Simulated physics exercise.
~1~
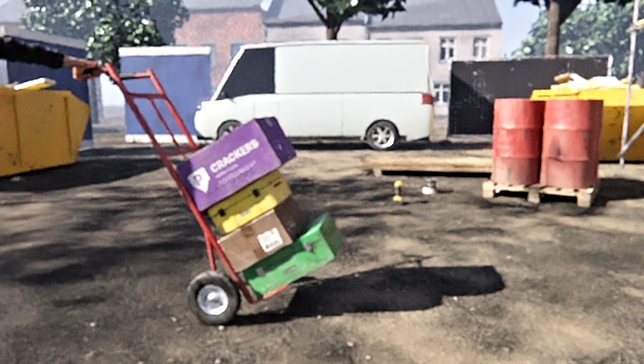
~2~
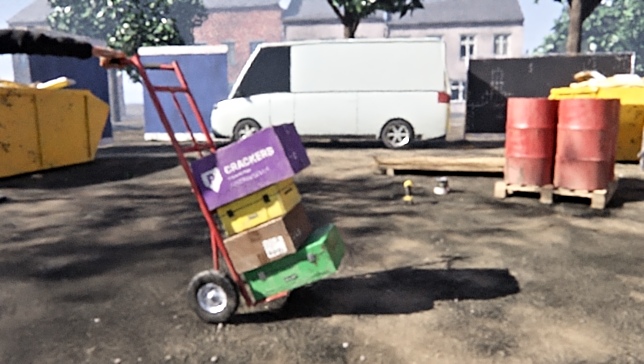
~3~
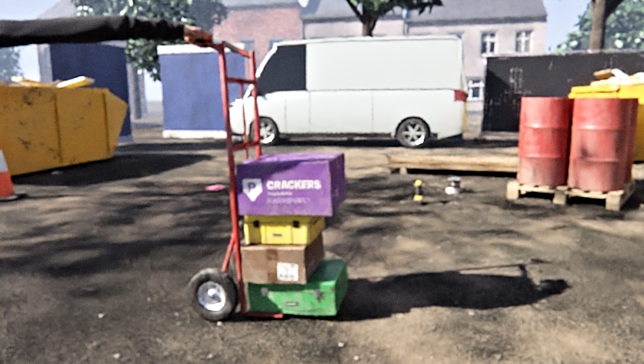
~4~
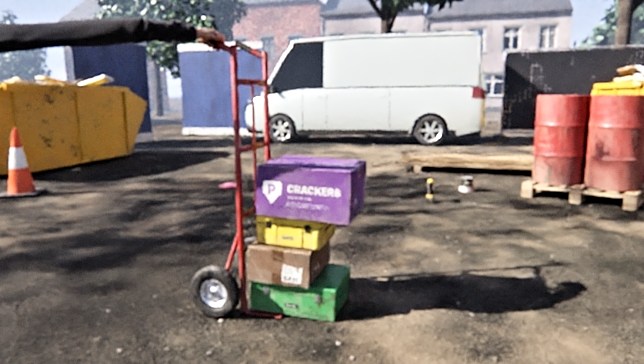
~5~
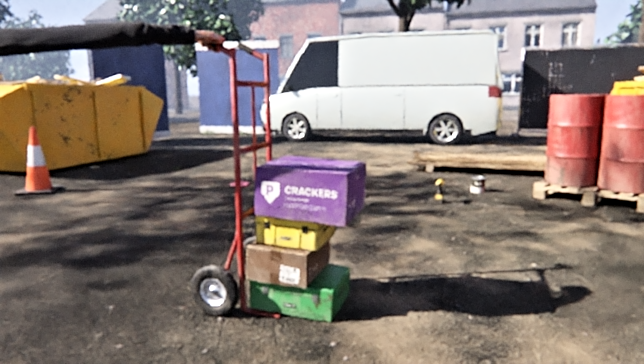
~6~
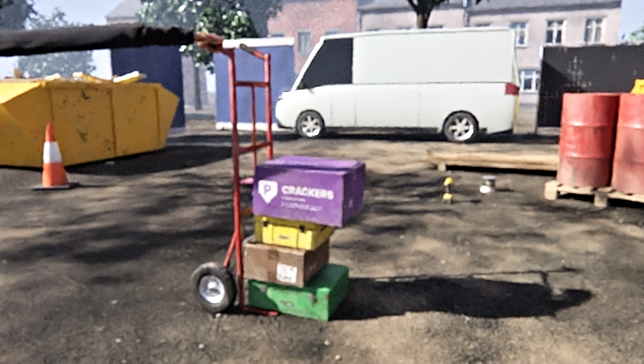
A red sack truck leans back to the left on a paved yard, a gloved or sleeved arm gripping its handle from the left. It carries a green toolbox at the bottom, then a brown box, a yellow toolbox and a purple crackers box on top. The arm tips the truck forward, slowly at first and then further, until it stands upright with its plate on the ground. The view drifts slightly, shifting the white van and red barrels to the right. At the end the truck stands still, all four items still stacked, the hand still at the handle.
